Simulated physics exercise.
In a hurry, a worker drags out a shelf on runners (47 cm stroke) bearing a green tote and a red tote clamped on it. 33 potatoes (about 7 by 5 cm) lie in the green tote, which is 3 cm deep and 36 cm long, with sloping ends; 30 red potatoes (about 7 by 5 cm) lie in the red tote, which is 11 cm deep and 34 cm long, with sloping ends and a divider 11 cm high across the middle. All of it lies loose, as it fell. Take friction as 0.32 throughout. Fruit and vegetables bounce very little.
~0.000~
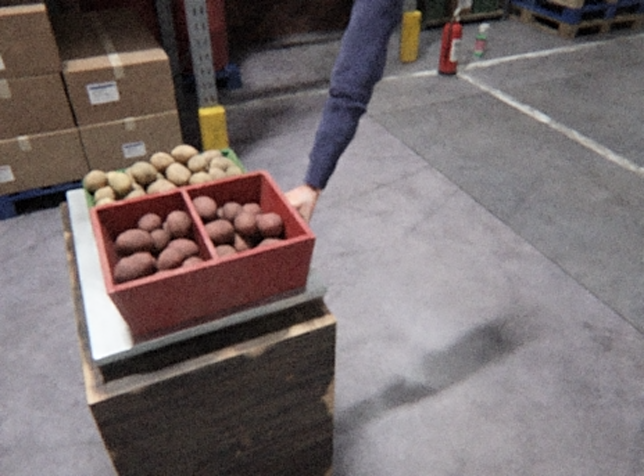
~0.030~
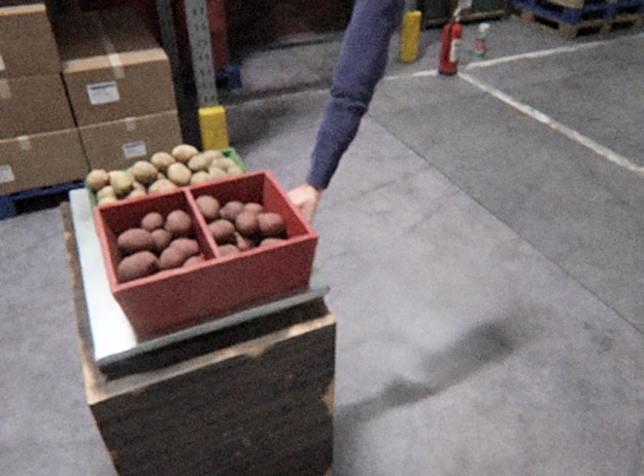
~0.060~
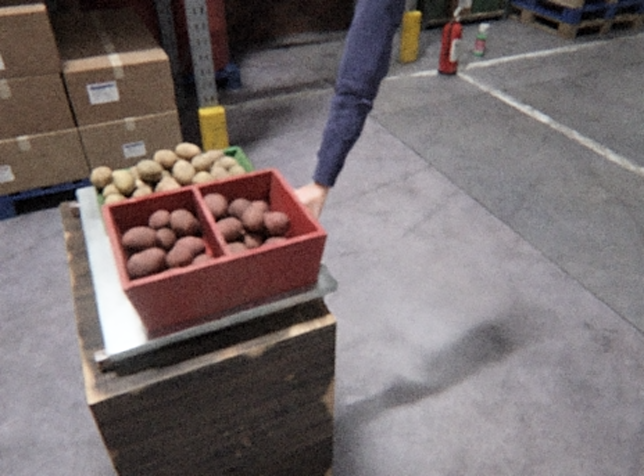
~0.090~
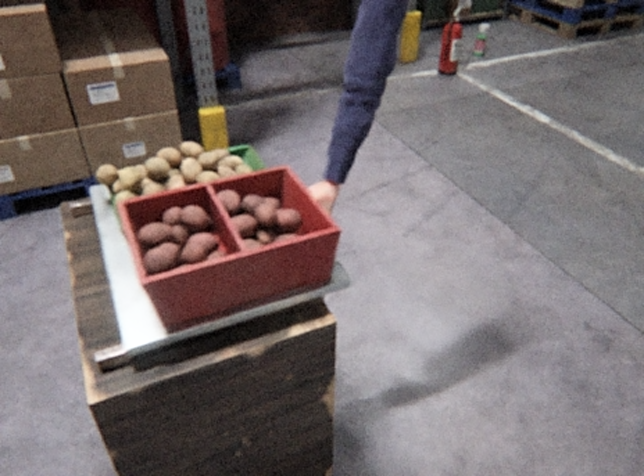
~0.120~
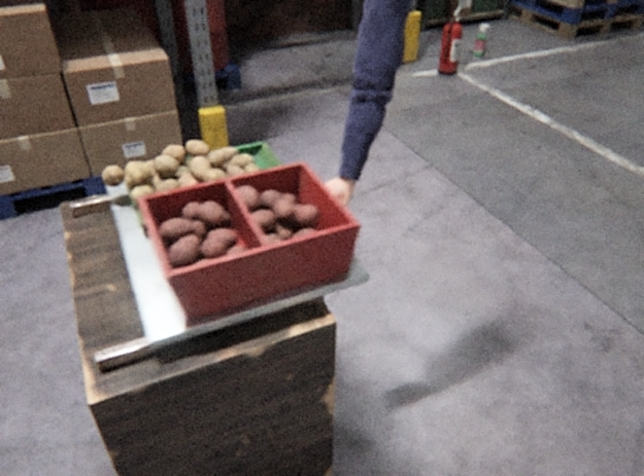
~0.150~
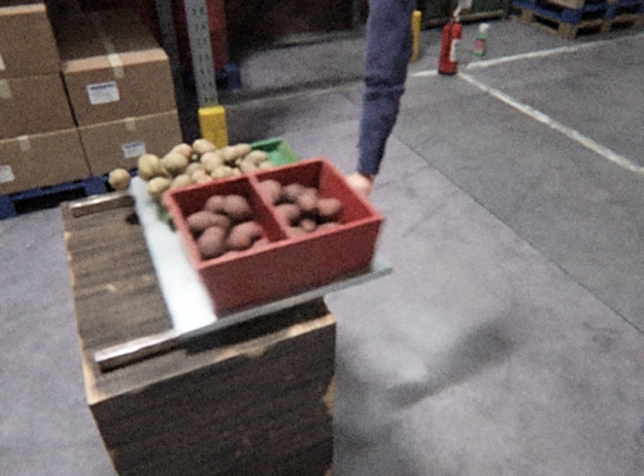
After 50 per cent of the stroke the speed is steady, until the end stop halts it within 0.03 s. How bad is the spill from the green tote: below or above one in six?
More than a sixth of the potatoes leave the green tote.
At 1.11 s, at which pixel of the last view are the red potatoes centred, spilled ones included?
At about (388, 205).
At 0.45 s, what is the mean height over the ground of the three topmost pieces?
Roughly 98 cm.
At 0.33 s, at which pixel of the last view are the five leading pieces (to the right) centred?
Around (406, 147).
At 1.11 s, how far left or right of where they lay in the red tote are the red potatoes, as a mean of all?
About 4 cm to the right.
After 0.25 s, the runners reach their end.
After 0.33 s, green tote 26 in, 7 out and red tote 30 in, 0 out.
After 0.45 s, green tote 21 in, 12 out and red tote 29 in, 1 out.
After 0.67 s, green tote 14 in, 19 out and red tote 29 in, 1 out.
When it is over (at 1.11 s), green tote 14 in, 19 out and red tote 29 in, 1 out. Asked share, 19 of 33, 58 per cent.
